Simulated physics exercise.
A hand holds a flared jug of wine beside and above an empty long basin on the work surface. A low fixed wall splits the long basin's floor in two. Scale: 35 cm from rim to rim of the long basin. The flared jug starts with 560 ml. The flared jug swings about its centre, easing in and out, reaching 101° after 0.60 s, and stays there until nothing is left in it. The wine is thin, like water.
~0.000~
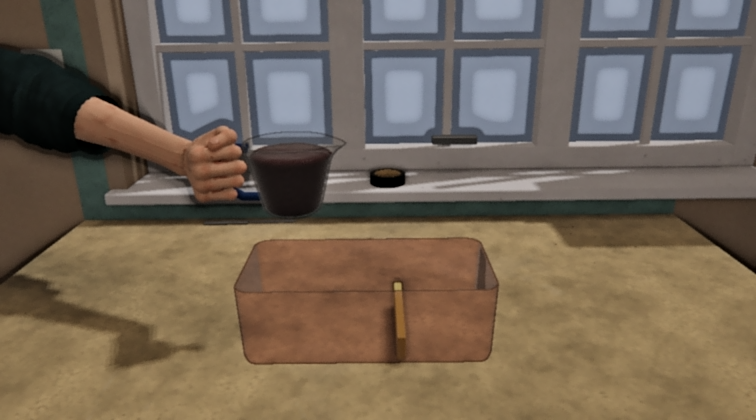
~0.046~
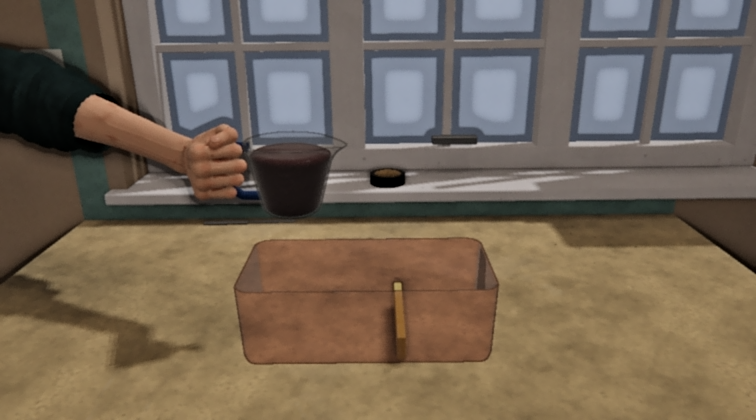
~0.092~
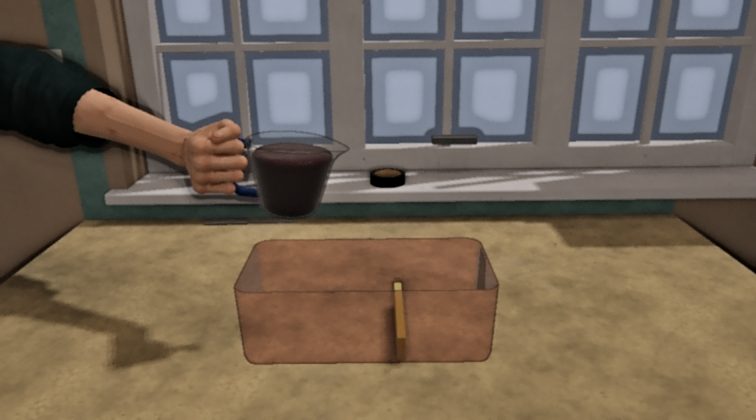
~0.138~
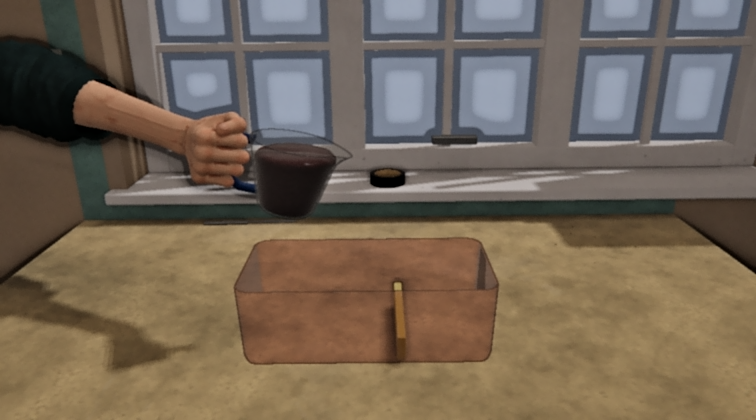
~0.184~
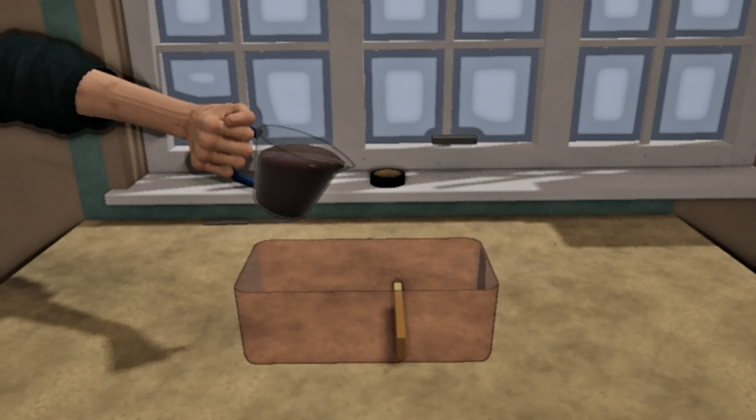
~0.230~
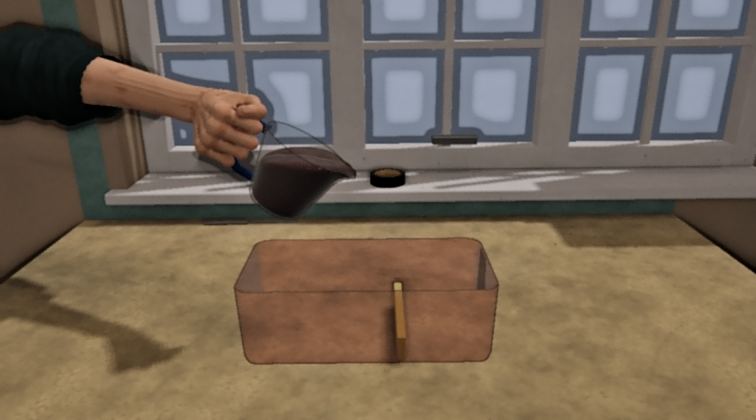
Hand tilting a clear jug of dark wine gradually to the right above an empty long basin on a work surface.
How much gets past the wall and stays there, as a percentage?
Roughly 20 per cent is past the wall.
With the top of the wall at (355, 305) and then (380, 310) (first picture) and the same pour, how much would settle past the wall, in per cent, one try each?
In turn about 90 and 50 per cent.
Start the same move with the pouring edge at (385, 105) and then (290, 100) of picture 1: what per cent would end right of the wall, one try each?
In turn about 80 and 10 per cent.
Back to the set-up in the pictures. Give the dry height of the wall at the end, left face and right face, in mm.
Left about 24 mm, right about 30 mm.
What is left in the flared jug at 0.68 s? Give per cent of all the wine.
About 4 per cent.
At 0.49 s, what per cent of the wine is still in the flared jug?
Some 36 per cent.
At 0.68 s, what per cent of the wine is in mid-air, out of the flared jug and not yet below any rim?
Near 8 in a hundred.
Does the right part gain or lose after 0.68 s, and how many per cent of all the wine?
The share moves up, by some 6 per cent.
Then, 0.49 s in, the tilt is 93° and 37 per cent is still to pour, 25 is left of the wall and 10 right of it.
Then, 0.68 s in, the tilt is 101° and 4 per cent is still to pour, 74 is left of the wall and 15 right of it.
Then, 0.88 s in, the tilt is 101° and 0 per cent is still to pour, 76 is left of the wall and 19 right of it.
Then, 1.10 s in, the tilt is 101° and 0 per cent is still to pour, 76 is left of the wall and 20 right of it.
Finally, 76 per cent lies left of the wall, 20 right of it and 4 outside.
